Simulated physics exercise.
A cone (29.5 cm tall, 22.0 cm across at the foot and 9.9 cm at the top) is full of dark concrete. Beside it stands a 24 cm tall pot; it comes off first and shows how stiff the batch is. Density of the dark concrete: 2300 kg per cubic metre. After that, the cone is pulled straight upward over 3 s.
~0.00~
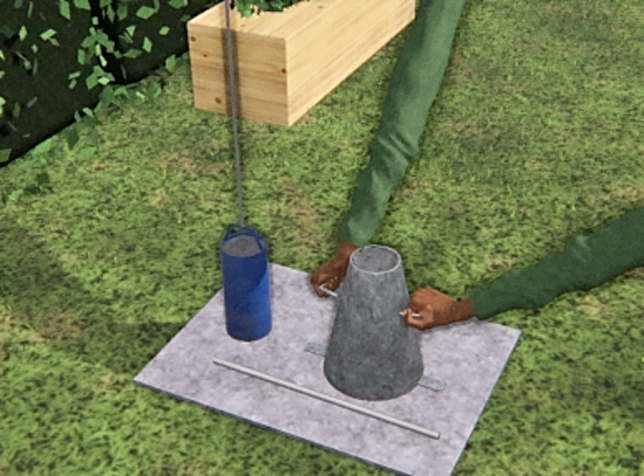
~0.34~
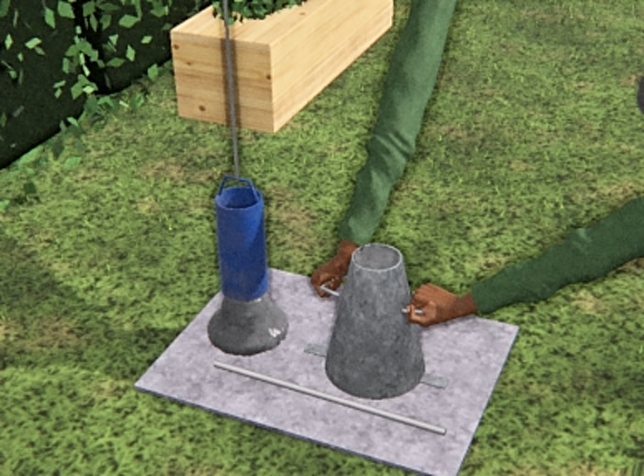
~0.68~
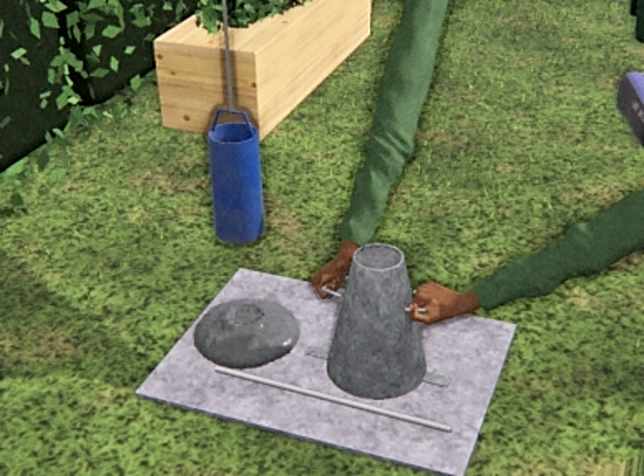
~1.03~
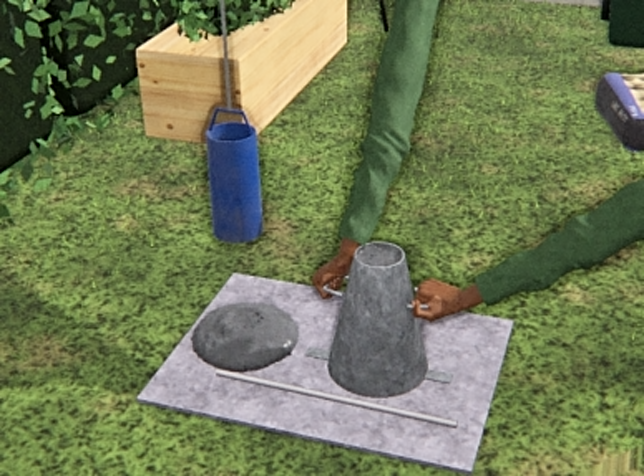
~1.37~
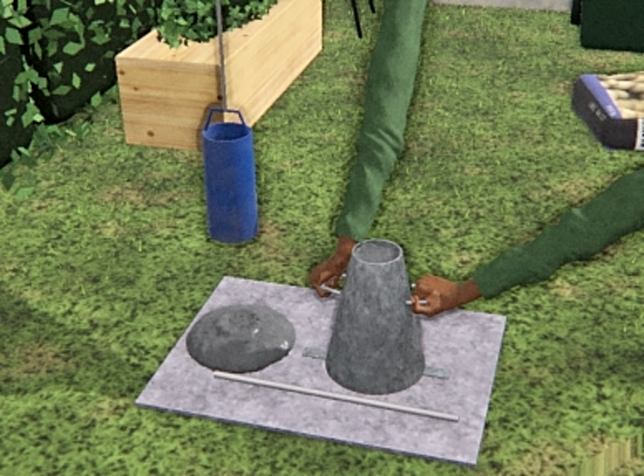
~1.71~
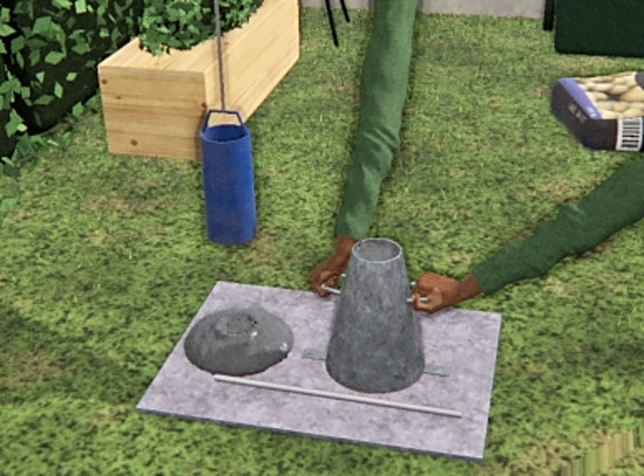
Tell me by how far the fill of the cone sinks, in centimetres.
It sinks by some 23 cm.
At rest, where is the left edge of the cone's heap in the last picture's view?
(279, 370).
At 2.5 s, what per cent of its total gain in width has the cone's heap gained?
Roughly 70 percent of the full gain.
By 2.5 s, the cone is up 7.5 cm; the dark concrete has come down 18 cm to 11 cm and is 38 cm wide.
By 3.2 s, the cone is up 18 cm; the dark concrete has come down 23 cm to 6.9 cm and is 44 cm wide.
By 4.0 s, the cone is up 31 cm; the dark concrete has come down 23 cm to 6.7 cm and is 44 cm wide.
By 4.9 s, the cone is clear; the dark concrete has come down 23 cm to 6.7 cm and is 44 cm wide.
By 5.4 s, at rest, the cone is clear; the dark concrete has come down 23 cm to 6.6 cm and is 44 cm wide.
